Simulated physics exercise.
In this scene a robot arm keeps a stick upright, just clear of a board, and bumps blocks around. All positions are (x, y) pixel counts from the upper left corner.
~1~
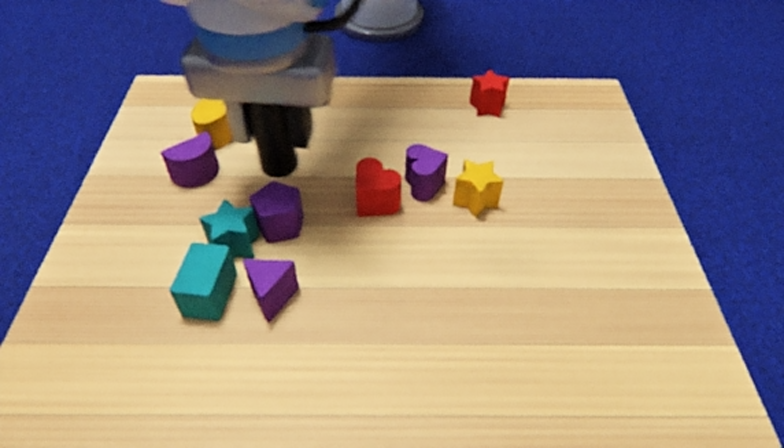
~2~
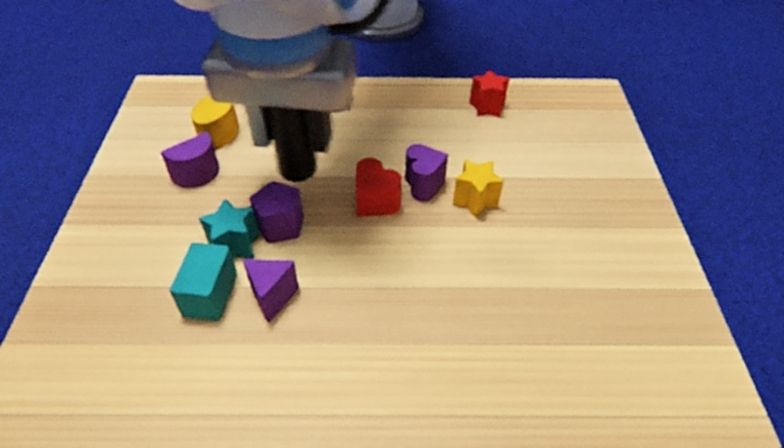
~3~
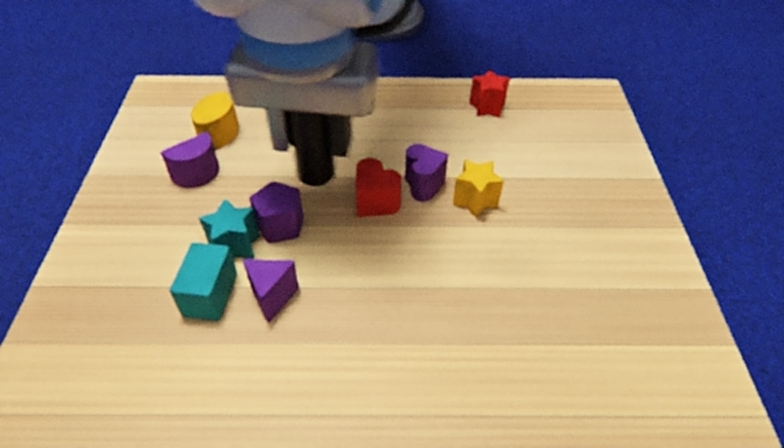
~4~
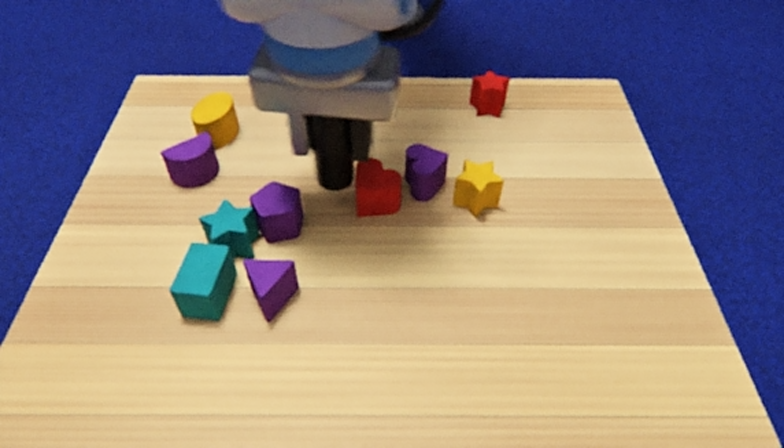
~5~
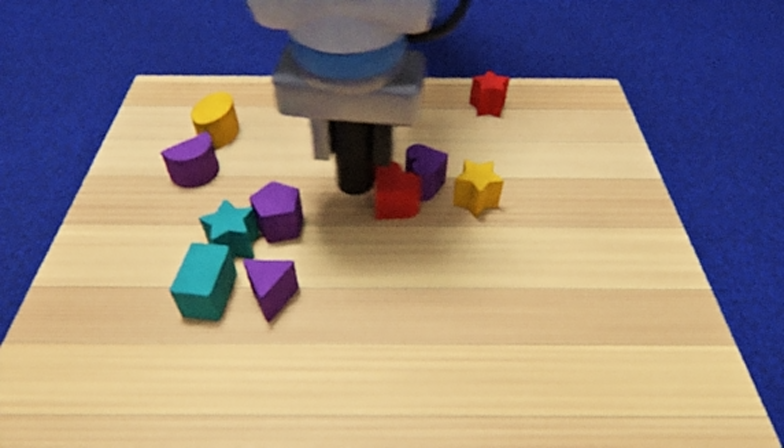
On a pale wooden board over a blue surface, a robot arm holds a dark stick among scattered red, purple, yellow and teal blocks. The stick moves right, past the purple pentagonal block, while the blocks stay still. It then reaches the red heart and pushes it slightly right, beside the purple heart.
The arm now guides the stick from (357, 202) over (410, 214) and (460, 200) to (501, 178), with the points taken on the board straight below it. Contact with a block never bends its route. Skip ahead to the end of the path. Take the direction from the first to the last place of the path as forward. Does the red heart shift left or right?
Slides right.
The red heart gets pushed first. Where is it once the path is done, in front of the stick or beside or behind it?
That block drops off.
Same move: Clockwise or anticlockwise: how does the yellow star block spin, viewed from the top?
That block twists counter-clockwise.
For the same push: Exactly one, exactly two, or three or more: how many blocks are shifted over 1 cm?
The answer is three or more blocks.
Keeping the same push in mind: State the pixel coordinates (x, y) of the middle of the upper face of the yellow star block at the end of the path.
Its top centre lands on (534, 168).
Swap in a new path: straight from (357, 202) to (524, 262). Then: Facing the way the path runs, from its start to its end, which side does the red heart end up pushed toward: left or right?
Answer: Left.
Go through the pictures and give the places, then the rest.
The first picture shows lower end of the stick (280, 165), tops of blocks, purple pentagonal block (275, 198), red heart (375, 175), purple heart (425, 157), yellow star block (480, 173).
The second picture shows stick (298, 169), blocks as before.
The third picture shows stick (317, 173), blocks as before.
The fourth picture shows stick (336, 178), blocks as before.
The fifth picture shows stick (356, 182), purple pentagonal block (275, 198), red heart (395, 178), purple heart (425, 157), yellow star block (480, 173).
The first path, step by step. One third of the way, stick (412, 194); red heart (453, 188); purple heart (442, 158), turned 65° anticlockwise.
Two thirds of the way, stick (463, 180); red heart (499, 189), turned 30° clockwise; purple heart (450, 151), turned 95° anticlockwise; yellow star block (522, 170), turned 50° anticlockwise.
At the end, stick (505, 158); purple pentagonal block not moved; red heart (506, 189), turned 45° clockwise; purple heart (454, 148), turned 120° anticlockwise; yellow star block (534, 168), turned 50° anticlockwise.
